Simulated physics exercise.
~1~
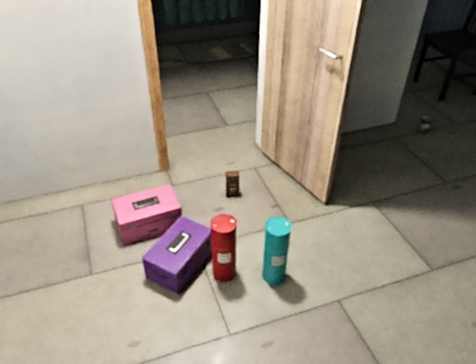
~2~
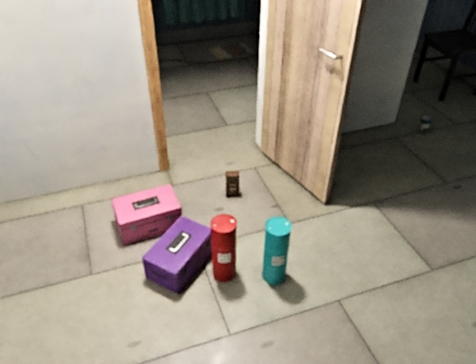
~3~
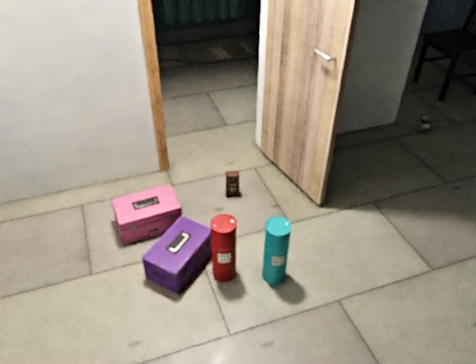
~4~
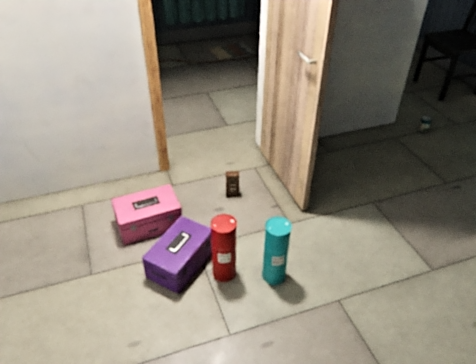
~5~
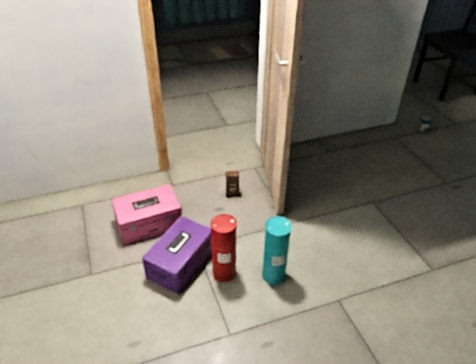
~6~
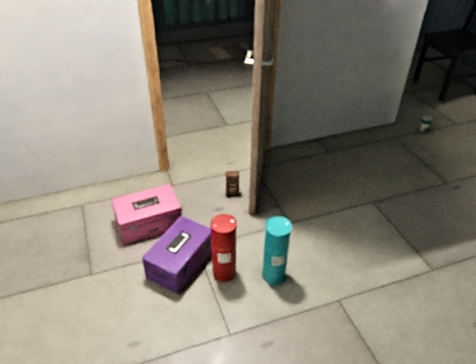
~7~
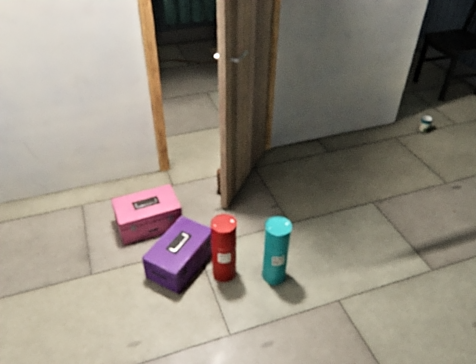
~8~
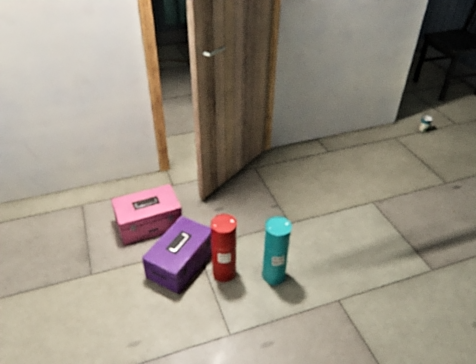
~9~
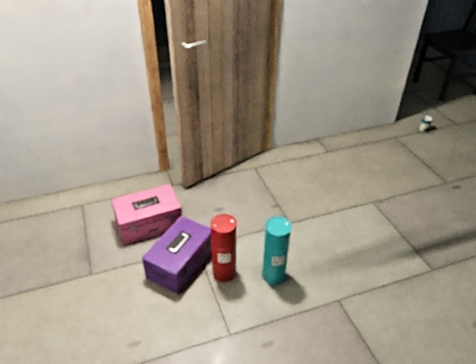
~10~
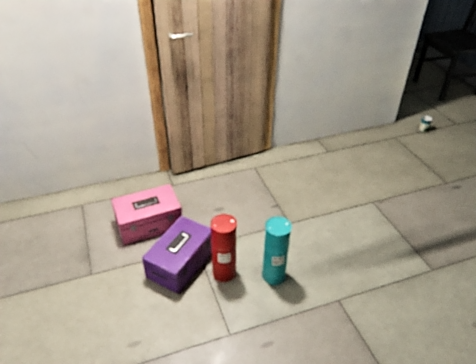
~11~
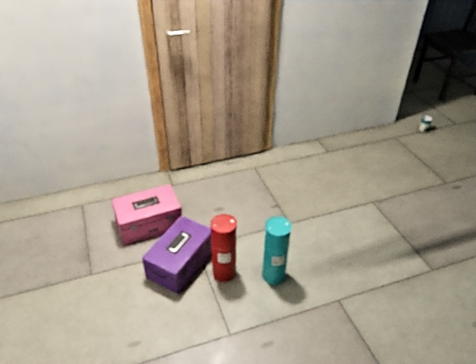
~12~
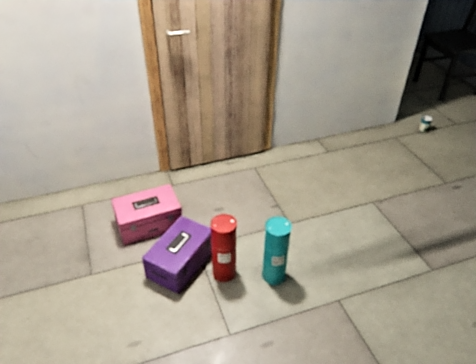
A wooden door swings shut, sweeping a small brown carton out of view behind it.
